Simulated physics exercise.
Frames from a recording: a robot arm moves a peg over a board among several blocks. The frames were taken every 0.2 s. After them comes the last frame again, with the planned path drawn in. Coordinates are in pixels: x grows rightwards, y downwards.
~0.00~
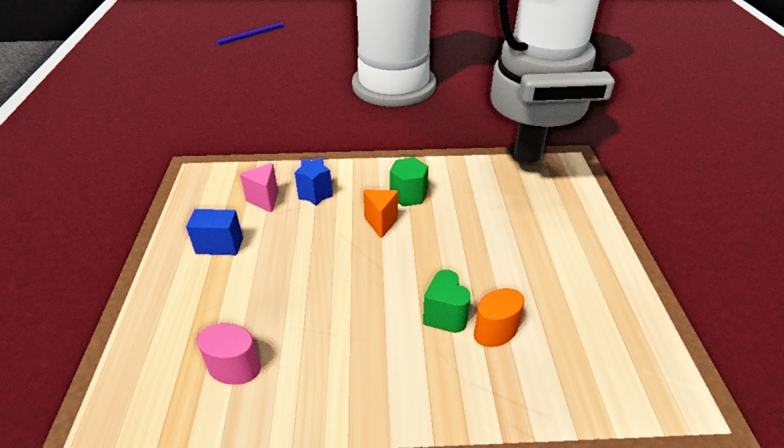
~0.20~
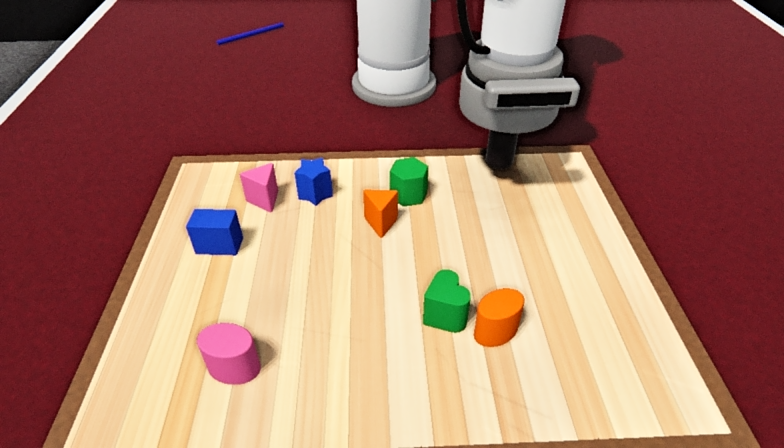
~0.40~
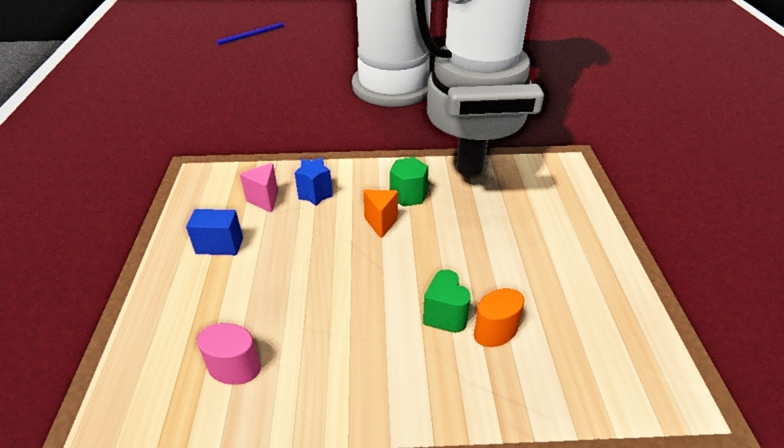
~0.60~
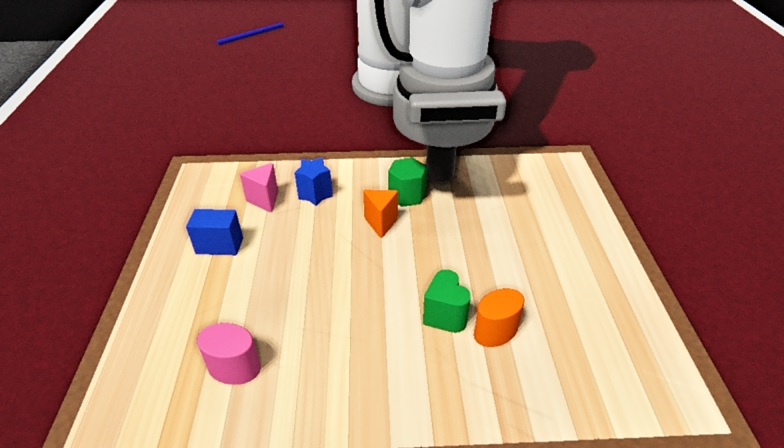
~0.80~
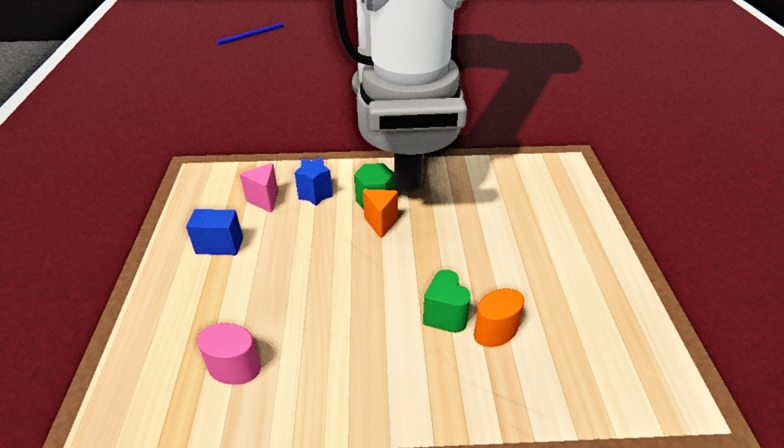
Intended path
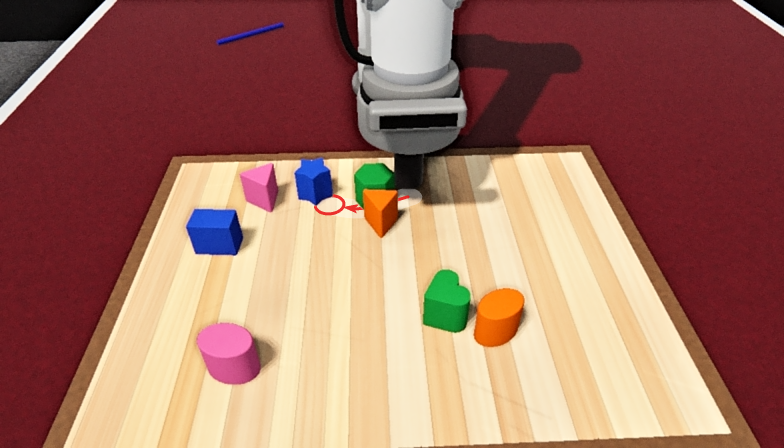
A robot arm moves left along the board's far edge and pushes the green hexagon left.
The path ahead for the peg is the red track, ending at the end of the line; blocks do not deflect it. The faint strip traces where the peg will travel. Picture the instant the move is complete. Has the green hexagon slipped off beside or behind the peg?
No, I don't think so.
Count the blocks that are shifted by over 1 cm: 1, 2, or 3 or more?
It moves two blocks.
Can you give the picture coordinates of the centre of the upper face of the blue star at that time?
My prediction: (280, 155).
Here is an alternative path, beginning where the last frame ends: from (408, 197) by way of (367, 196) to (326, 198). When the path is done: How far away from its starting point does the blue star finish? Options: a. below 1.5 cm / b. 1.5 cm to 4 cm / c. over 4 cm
That would be b.
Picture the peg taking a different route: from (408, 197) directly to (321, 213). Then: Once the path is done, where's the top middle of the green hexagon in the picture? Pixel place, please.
Somewhere near (289, 176).
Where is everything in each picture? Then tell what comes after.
The first frame shows peg tip (528, 155); block tops, pink triangular piece (259, 173); blue star (312, 167); green hexagon (409, 167); orange triangular piece (380, 196).
The second frame shows peg (499, 161); blocks unchanged.
The third frame shows peg (470, 168); blocks unchanged.
The fourth frame shows peg (440, 174); blocks unchanged.
The fifth frame shows peg (408, 181); pink triangular piece (259, 173); blue star (312, 167); green hexagon (374, 173); orange triangular piece (380, 196).
Path on the board, from (408, 197) over (383, 204) and (356, 209) to (330, 205).
On the path given first. Halfway along, peg (369, 192); blue star (308, 165); green hexagon (337, 175), turned 40° clockwise.
At the end, peg (328, 189); pink triangular piece (257, 171), turned 25° anticlockwise; blue star (280, 155); green hexagon (299, 168), turned 65° clockwise; orange triangular piece in place.
